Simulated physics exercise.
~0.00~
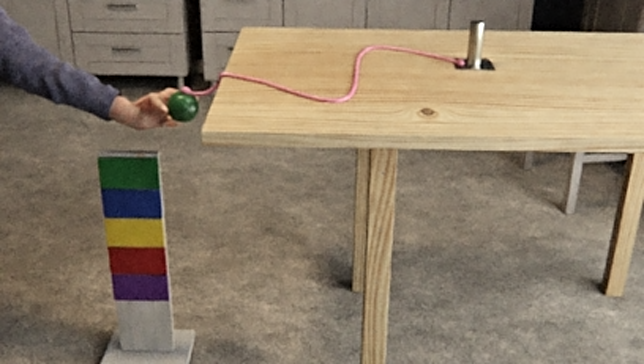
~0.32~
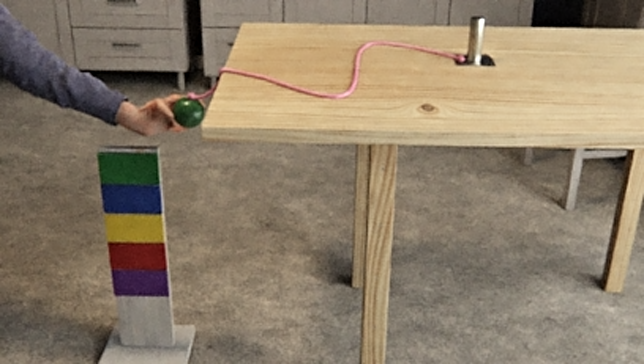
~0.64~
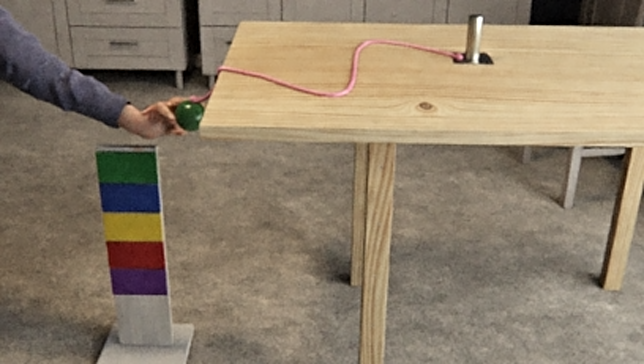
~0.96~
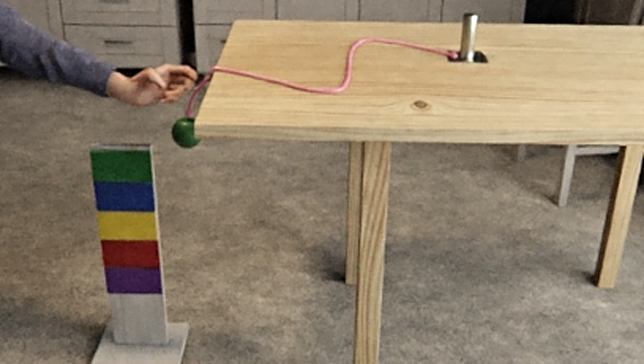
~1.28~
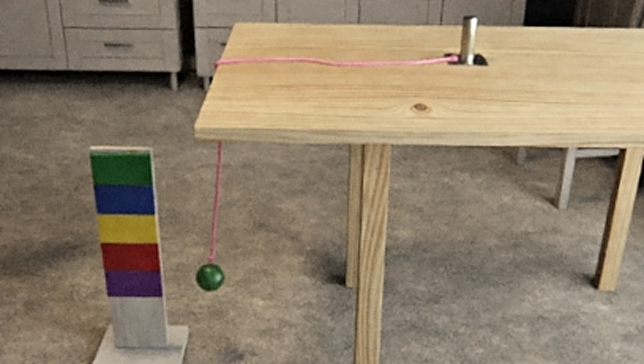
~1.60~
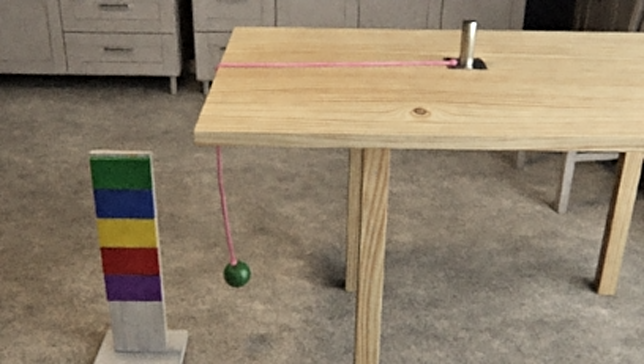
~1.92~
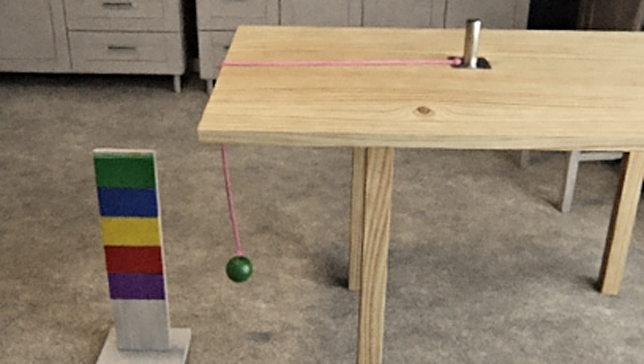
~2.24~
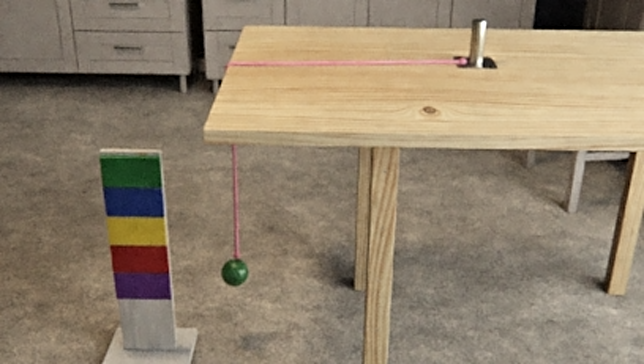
At first, a hand holds a small green ball just off the left end of a wooden table, with a pink cord winding loosely back to a metal post. Below stands an upright board with green, blue, yellow, red and purple bands. The hand shifts slightly toward the table, then the fingers open and draw back as the ball drops. The cord pulls straight across the tabletop and catches the ball beside the board. The ball swings a little to the right, then drifts slightly back left, ending up hanging level with the purple band.
